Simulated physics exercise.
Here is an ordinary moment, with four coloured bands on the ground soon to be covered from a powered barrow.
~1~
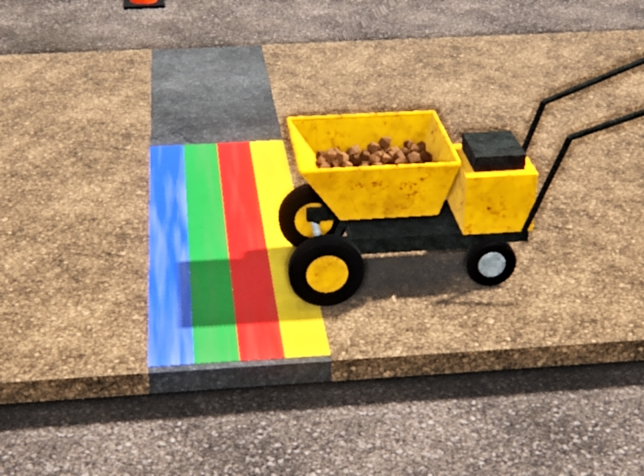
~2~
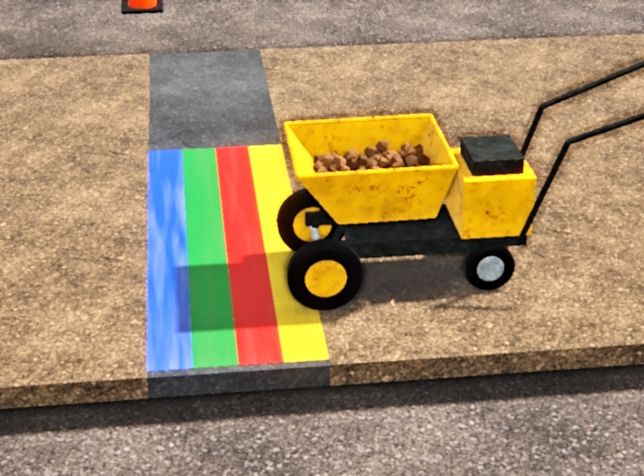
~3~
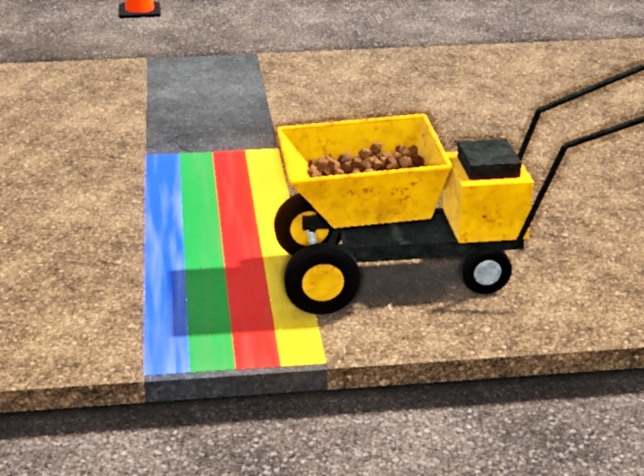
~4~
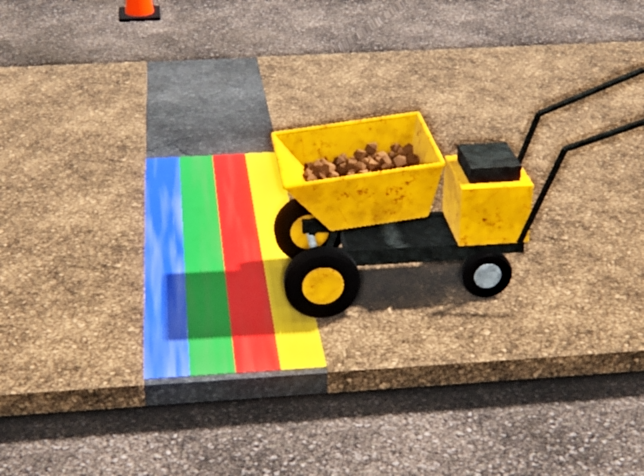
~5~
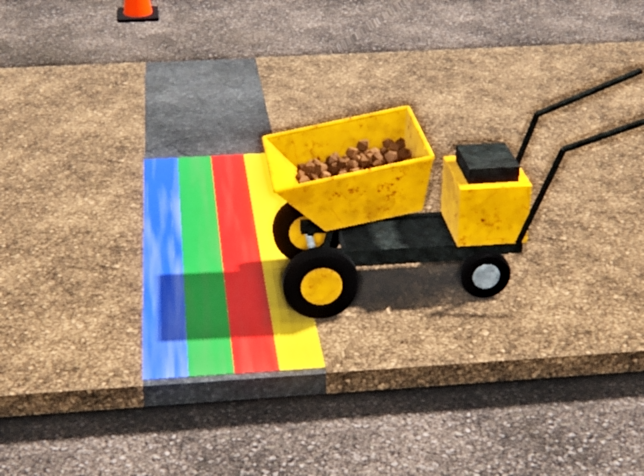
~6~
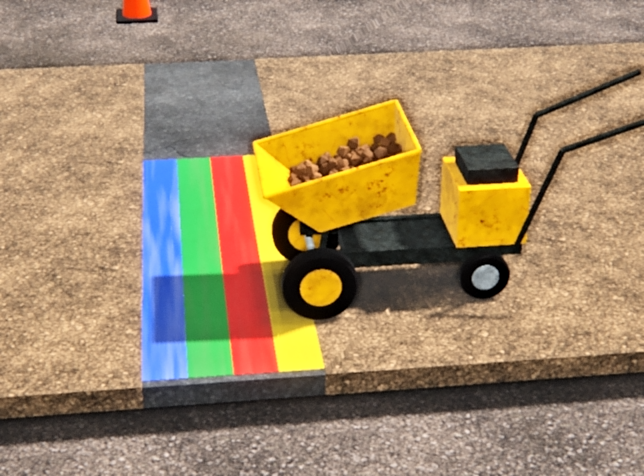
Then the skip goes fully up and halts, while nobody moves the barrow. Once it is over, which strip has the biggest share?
Biggest share: The blue strip.
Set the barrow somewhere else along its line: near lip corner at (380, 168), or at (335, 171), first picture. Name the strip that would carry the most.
First spot: The red strip; second spot: The green strip.
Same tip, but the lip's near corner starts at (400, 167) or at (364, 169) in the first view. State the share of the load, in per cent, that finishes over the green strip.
20 % then 30 %.
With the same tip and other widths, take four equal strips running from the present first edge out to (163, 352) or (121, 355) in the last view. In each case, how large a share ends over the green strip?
Shares: 10 %; then 40 %.
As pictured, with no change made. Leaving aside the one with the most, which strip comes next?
I'd say the green one.
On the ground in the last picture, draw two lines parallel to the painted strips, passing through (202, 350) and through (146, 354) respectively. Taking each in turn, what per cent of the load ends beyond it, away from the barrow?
Estimate: 90 % and 20 %, respectively.
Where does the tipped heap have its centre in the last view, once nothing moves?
Once nothing moves, the middle sits near (171, 290).
Shortly afterwards, skip tipped steeply; the whole lot in the skip.
Next, skip tipped steeply; all but a few in the skip; a little over the green strip; only a few over the blue strip; only a few falling.
Some moments later, skip tipped right over; a little in the skip; near a quarter over the green strip; near half over the blue strip; a little off the paint.
In the end, skip tipped right over; only a few in the skip; none at all over the yellow strip; only a few over the red strip; near a third over the green strip; near half over the blue strip; near a quarter off the paint.
